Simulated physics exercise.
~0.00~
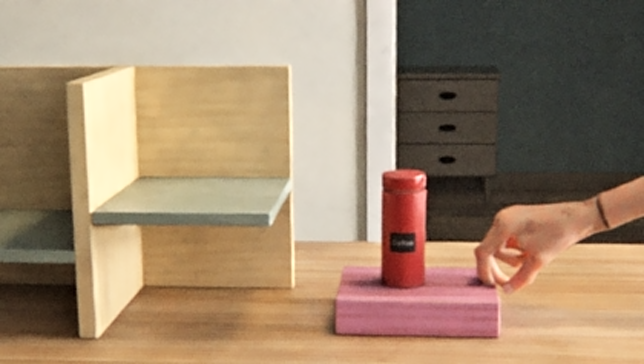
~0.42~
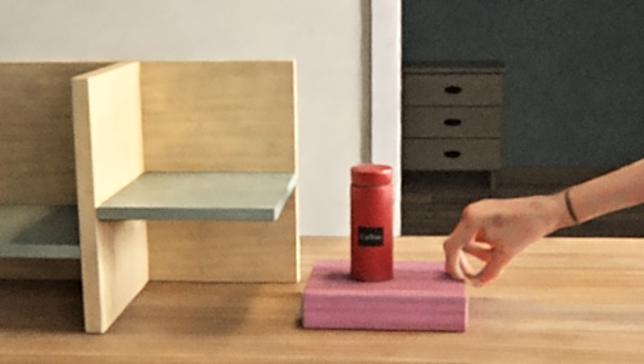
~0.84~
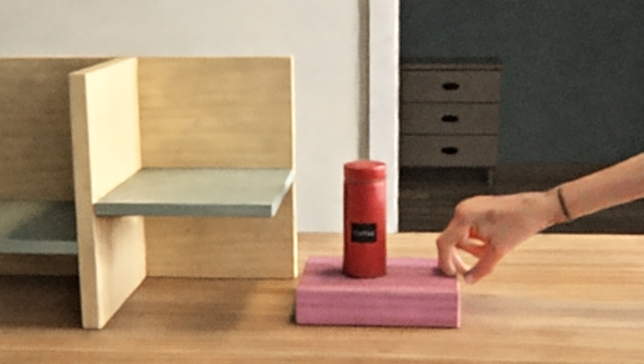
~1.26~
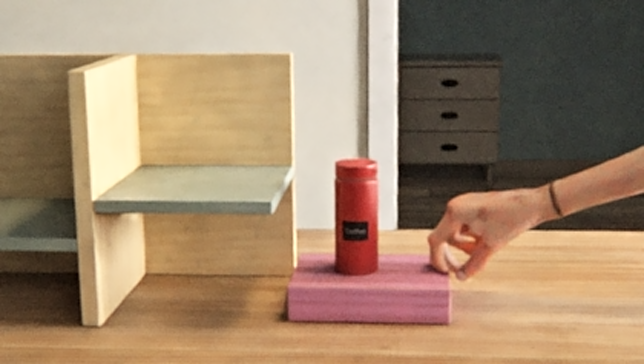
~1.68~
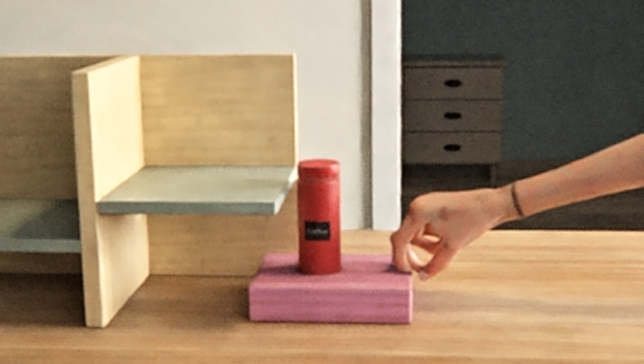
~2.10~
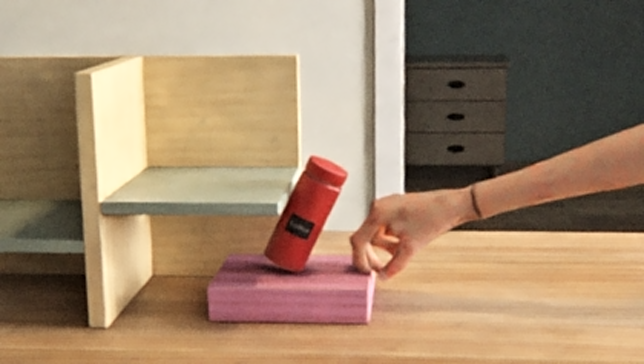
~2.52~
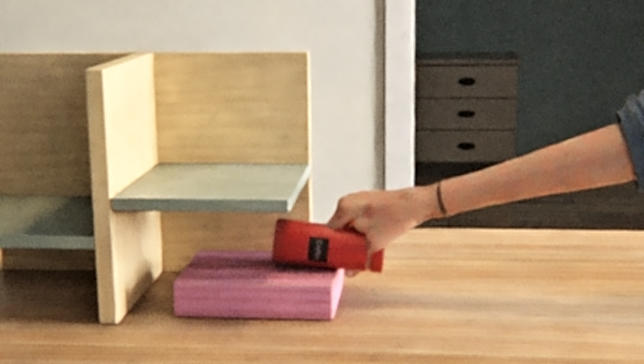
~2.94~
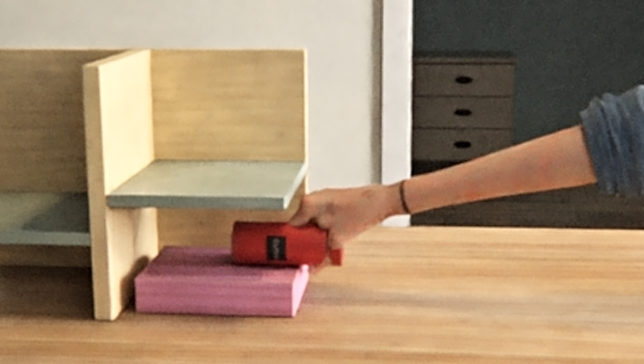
Red shaker on a pink board being pushed left by a hand, striking a shelf, tipping over and ending on its side.
